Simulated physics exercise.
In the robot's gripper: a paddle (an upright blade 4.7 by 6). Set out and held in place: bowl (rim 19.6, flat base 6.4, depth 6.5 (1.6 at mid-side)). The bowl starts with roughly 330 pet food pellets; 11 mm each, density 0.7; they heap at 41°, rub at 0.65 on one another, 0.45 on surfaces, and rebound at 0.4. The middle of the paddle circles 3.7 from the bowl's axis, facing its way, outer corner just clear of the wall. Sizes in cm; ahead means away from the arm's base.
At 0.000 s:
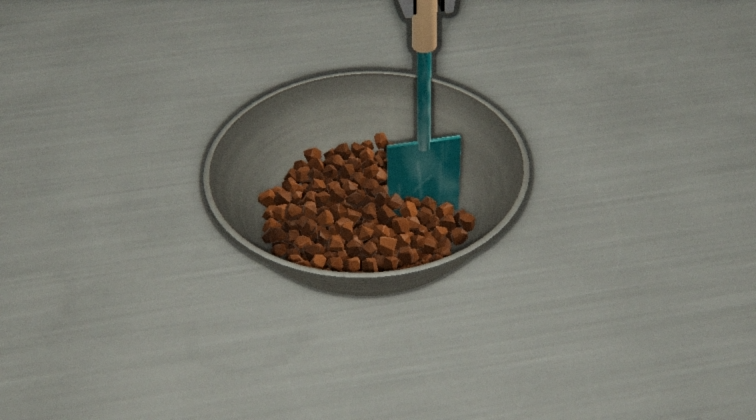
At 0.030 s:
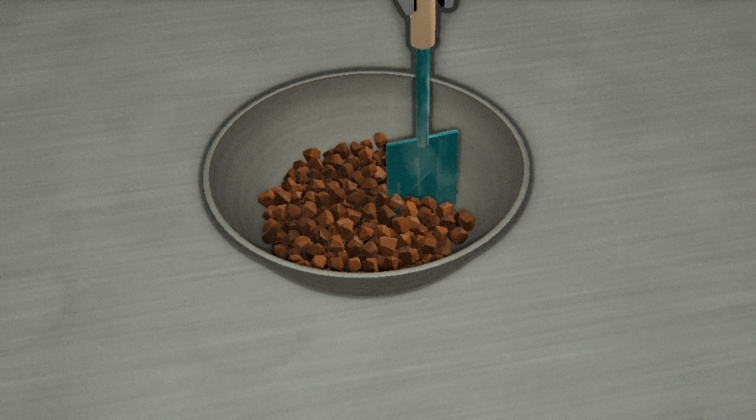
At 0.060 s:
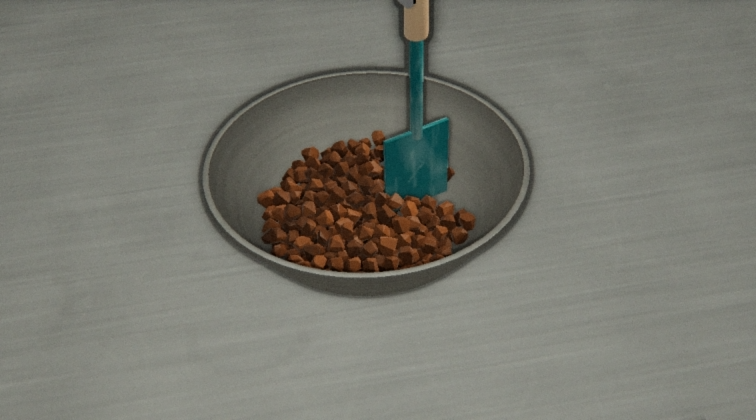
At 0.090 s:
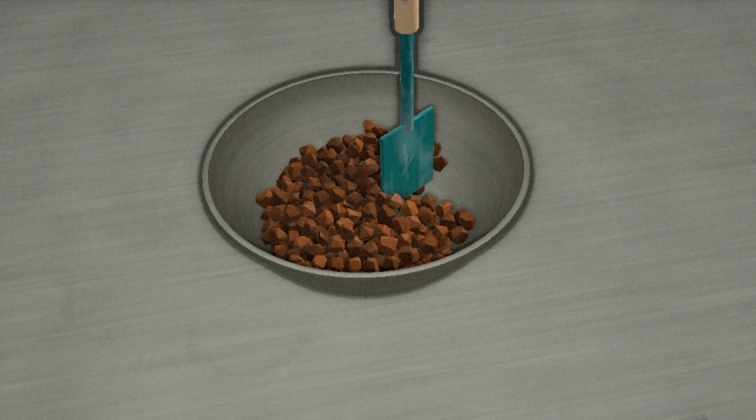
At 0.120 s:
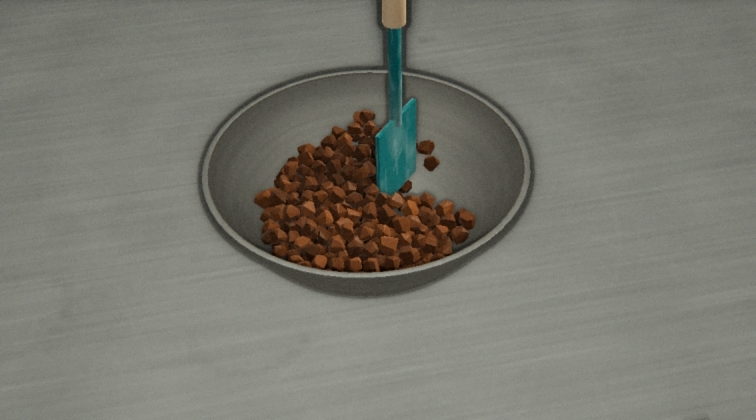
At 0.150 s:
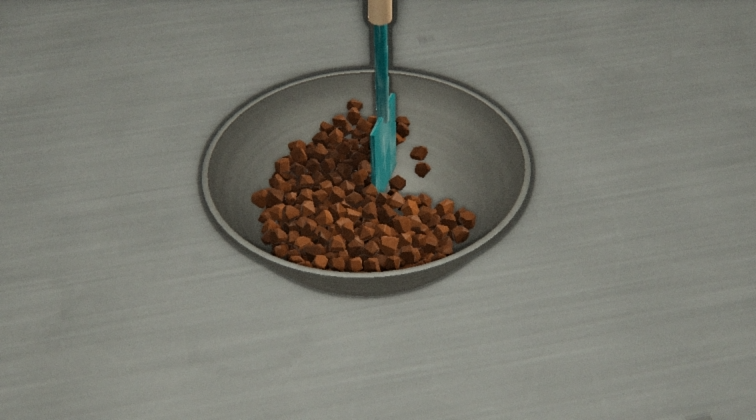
Robot gripper turning a teal paddle edge-on while sweeping it leftward through brown pellets in a grey bowl, pushing some toward the back.
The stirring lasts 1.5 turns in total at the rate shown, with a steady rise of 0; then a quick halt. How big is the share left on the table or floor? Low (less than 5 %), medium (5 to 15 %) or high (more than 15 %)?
On the table or floor the share is low, less than 5 %.
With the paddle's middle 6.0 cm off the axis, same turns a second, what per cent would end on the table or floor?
It would be near 0 per cent.
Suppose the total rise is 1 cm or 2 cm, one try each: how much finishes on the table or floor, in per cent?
About 5 and 0 per cent.
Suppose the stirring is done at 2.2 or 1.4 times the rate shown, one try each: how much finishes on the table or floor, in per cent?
About 25 and 10 per cent.
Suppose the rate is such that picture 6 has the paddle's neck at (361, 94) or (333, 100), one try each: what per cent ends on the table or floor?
About 5 and 20 per cent.
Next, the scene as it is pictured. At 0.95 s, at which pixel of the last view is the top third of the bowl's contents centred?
Around (333, 131).
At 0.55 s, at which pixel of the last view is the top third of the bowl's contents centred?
Near (397, 239).
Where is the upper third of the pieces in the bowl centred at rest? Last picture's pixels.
At about (307, 239).
After 0.55 s, 249° round, highest piece 8 above the table; 330 in the bowl, 1 in flight or on the tool.
After 0.95 s, 77° round, highest piece 7 above the table; 324 in the bowl, 6 on the table or floor, 1 in flight or on the tool.
After 1.35 s, 180° round, highest piece 7 above the table; 324 in the bowl, 7 on the table or floor.
After 2.05 s, 180° round, highest piece 7 above the table; 324 in the bowl, 7 on the table or floor.
At rest, 324 in the bowl, 7 on the table or floor. That is 2 % on the table or floor.
